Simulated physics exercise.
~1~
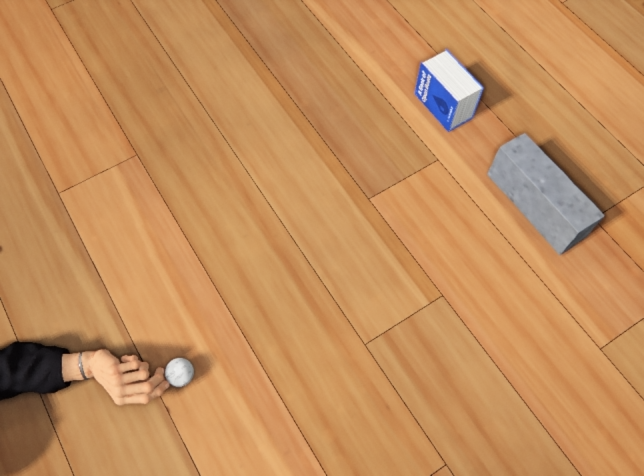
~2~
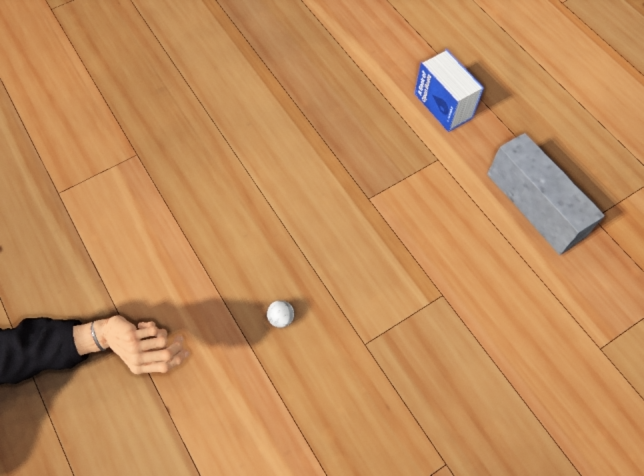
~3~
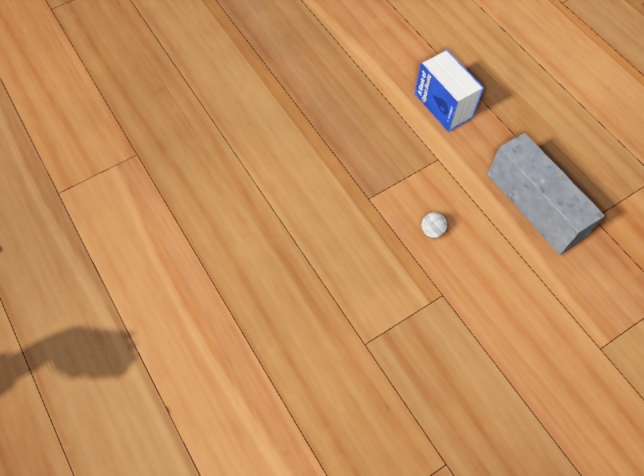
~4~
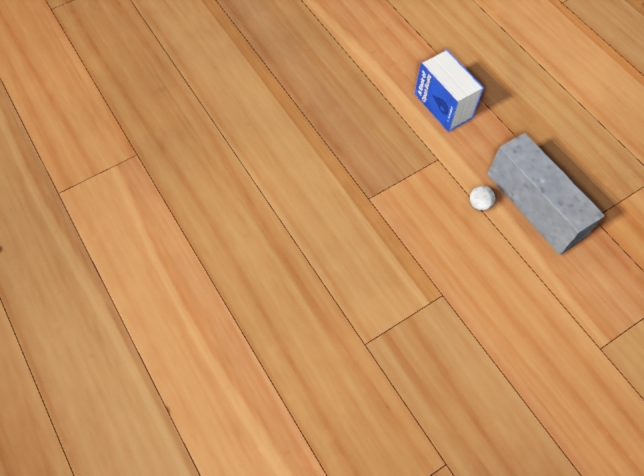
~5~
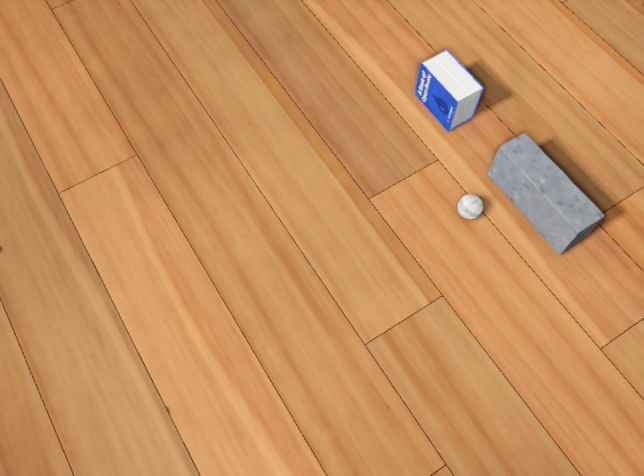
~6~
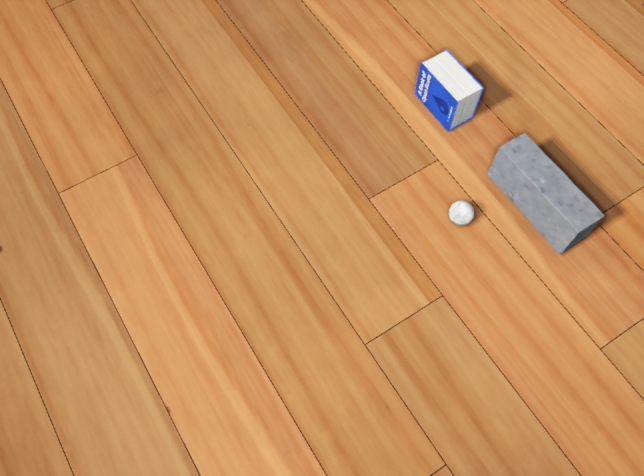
On a wooden floor, a hand sent a white ball rolling up and to the right, then drew back; the ball hit a grey brick near a blue book, rolled back slightly down and left, and stopped.
